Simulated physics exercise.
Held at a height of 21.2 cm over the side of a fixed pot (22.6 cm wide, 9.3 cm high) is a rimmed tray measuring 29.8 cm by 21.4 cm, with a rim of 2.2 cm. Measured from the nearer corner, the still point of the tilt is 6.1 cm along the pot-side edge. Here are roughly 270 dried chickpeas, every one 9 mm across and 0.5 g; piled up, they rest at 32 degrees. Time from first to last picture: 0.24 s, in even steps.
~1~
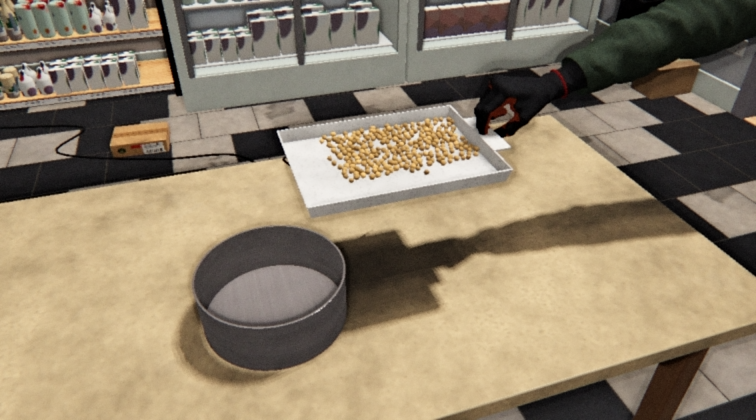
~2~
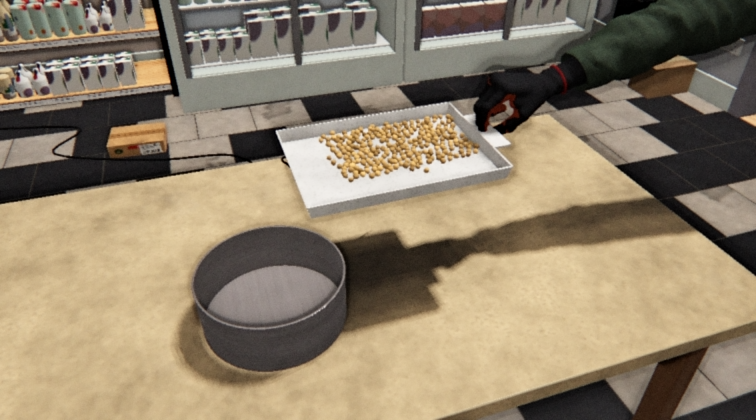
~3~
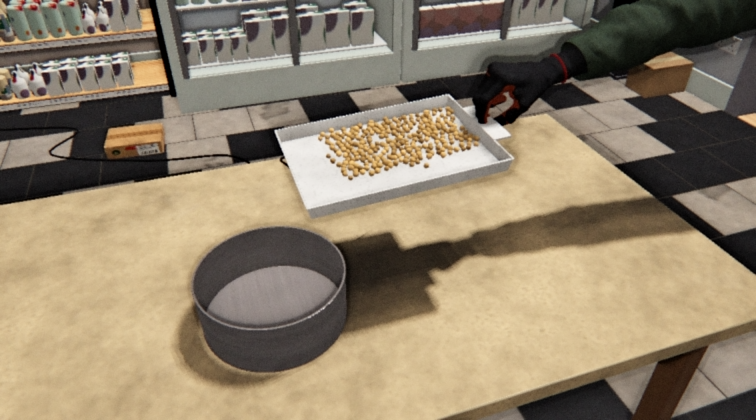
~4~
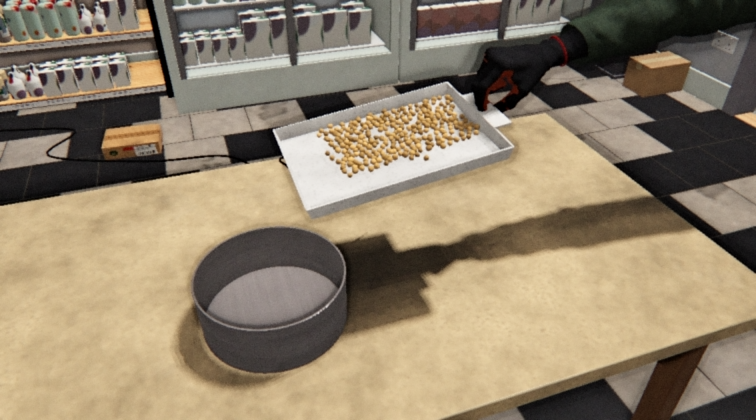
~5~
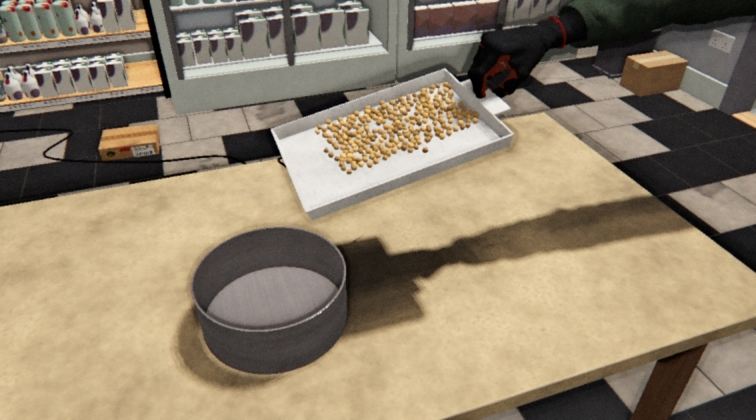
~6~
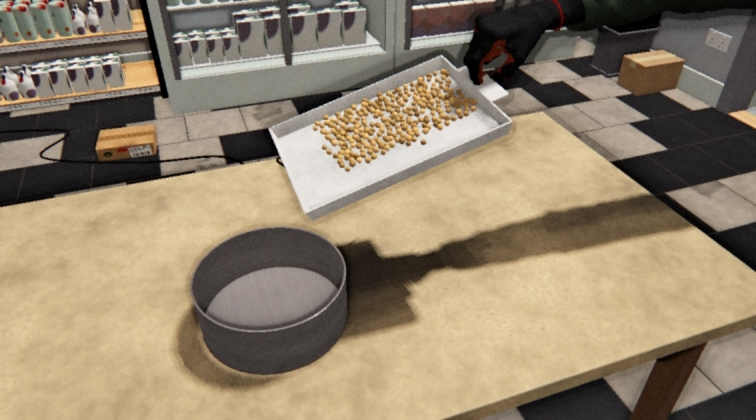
A shallow white tray of dried chickpeas lay nearly flat behind a round dark pot on a table, then a black-gloved hand raised its right side, slanting it down toward the left.
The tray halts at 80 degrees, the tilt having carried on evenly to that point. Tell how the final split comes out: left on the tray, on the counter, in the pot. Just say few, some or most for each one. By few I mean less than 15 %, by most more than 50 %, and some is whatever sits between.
I would say tray most, counter few, pot some.
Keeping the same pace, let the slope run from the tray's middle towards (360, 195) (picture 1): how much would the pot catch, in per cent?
That comes to around 60 per cent.
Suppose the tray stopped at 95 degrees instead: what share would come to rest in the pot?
That would be around 90 percent.
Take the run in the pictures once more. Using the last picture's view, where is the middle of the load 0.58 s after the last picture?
(290, 173), roughly.
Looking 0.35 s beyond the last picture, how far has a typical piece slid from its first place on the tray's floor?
Roughly 9 cm.
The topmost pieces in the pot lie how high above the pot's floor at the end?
It stands at some 1.0 cm.
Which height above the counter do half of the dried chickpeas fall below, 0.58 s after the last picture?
Roughly 24 centimetres, more or less.
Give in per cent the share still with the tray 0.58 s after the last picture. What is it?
It comes to near 85 per cent.
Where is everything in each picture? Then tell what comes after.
The first frame shows tray tilt 0 degrees, front corners at (310, 205) and (508, 168); middle of the pieces at (397, 146); pot at (270, 271).
The second frame shows tray tilt 1 degrees, front corners at (310, 205) and (508, 165); middle of the pieces at (397, 145).
The third frame shows tray tilt 3 degrees, front corners at (310, 206) and (509, 158), lowest corner left front; middle of the pieces at (396, 140).
The fourth frame shows tray tilt 8 degrees, front corners at (309, 207) and (509, 146), lowest corner left front; middle of the pieces at (395, 133).
The fifth frame shows tray tilt 12 degrees, front corners at (308, 208) and (508, 133), lowest corner left front; middle of the pieces at (394, 125).
The sixth frame shows tray tilt 16 degrees, front corners at (308, 209) and (507, 121), lowest corner left front; middle of the pieces at (391, 117); pot at (269, 273).
Then, 0.35 s after the last picture, tilt 47 degrees; the tray holds 100 %, the pot 0 %.
Then, 0.58 s after the last picture, tilt 68 degrees; the tray holds 85 %, the pot 0 %.
Then, 0.93 s after the last picture, tilt 80 degrees; the tray holds 65 %, the pot 30 %.
In the end, tray 55 %, counter 5 %, pot 40 %.
